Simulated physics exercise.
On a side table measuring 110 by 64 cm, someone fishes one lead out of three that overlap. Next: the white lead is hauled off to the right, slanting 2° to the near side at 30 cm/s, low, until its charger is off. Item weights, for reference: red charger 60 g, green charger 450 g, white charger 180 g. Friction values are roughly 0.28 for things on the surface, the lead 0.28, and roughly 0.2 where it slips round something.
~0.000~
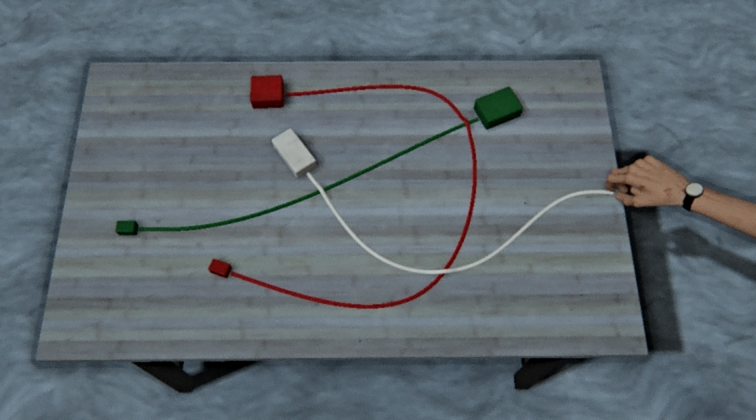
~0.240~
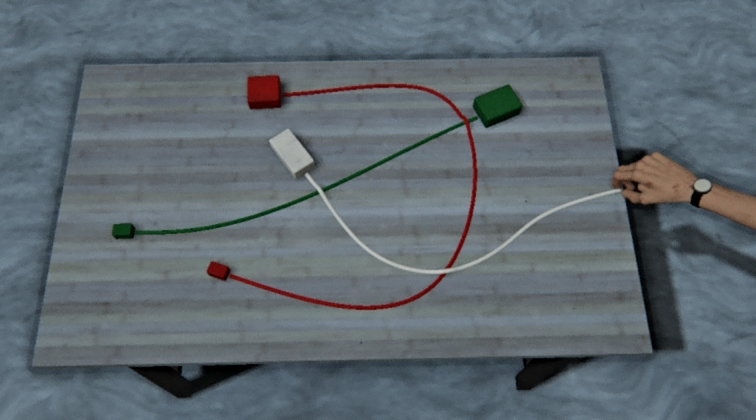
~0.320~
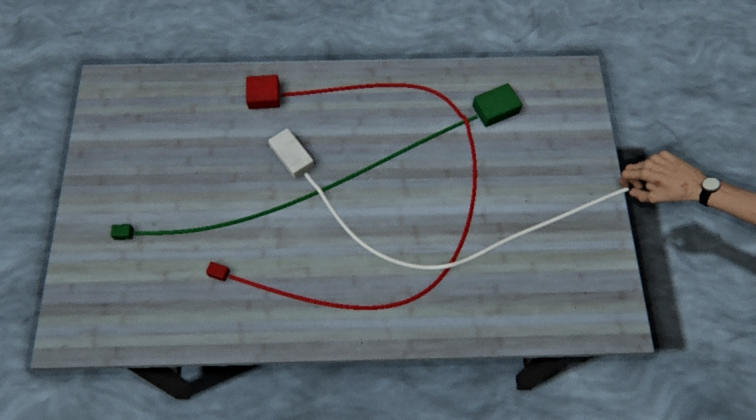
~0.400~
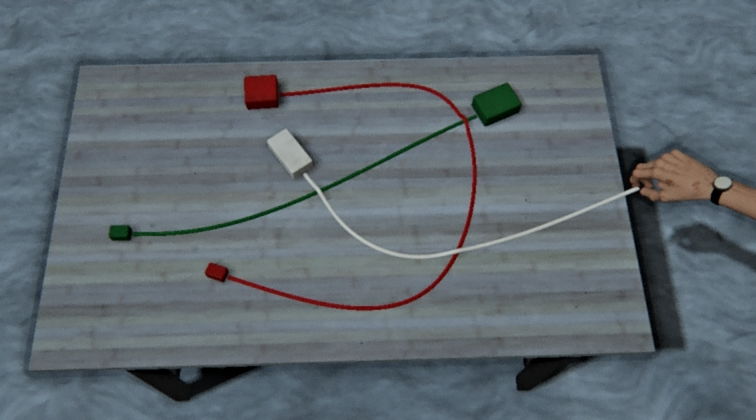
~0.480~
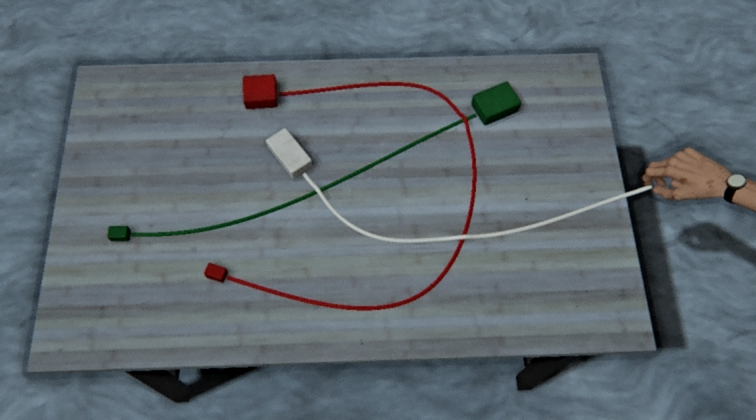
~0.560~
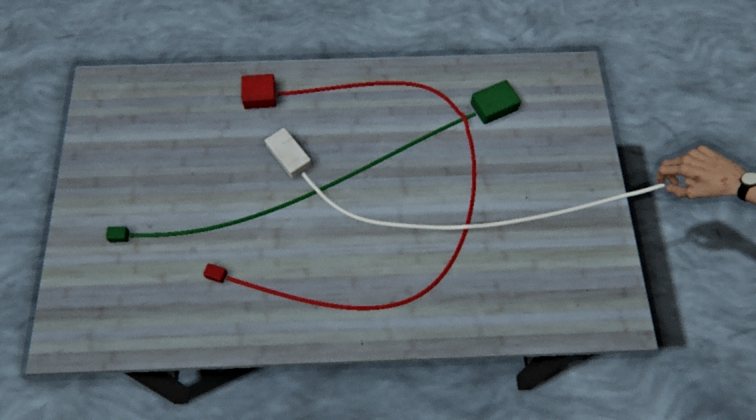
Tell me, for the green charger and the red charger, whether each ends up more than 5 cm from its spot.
Here is each one: Green charger - it stays near, red charger - it stays near.
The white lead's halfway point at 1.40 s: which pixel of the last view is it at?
Around (594, 170).
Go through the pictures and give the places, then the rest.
The first picture shows green charger (499, 103); red charger (266, 87); crossings (321, 195) white over green, (444, 271) white over red, (465, 125) red over green; white lead runs through (518, 234) (456, 270) (384, 260) (329, 203); grip (613, 193).
In the second picture, white lead runs through (458, 269) (328, 203); grip (620, 190).
In the third picture, white lead runs through (460, 262) (328, 203); grip (627, 189).
In the fourth picture, white lead runs through (465, 250) (327, 204); grip (638, 188).
In the fifth picture, white lead runs through (474, 237) (327, 203); grip (651, 187).
The sixth picture shows green charger (497, 97); red charger (258, 87); white lead runs through (556, 213) (482, 226) (407, 226) (329, 201); grip (664, 185).
At 1.4 s, the white lead's tail end at (407, 157); white charger 18 cm off its start.
At 2.2 s, the white lead's tail end at (540, 154); white charger 45 cm off its start, green plug 7 cm off its start.
At 3.1 s, the white lead has left the top; white charger over the edge, green plug 7 cm off its start at (152, 225).
At 3.9 s, the white lead has left the top; white charger over the edge, green plug 7 cm off its start.
At 4.4 s, the white lead has left the top; green charger 0 cm off its start at (497, 97), red charger 0 cm off its start at (258, 87), white charger over the edge, green plug 7 cm off its start at (152, 225).
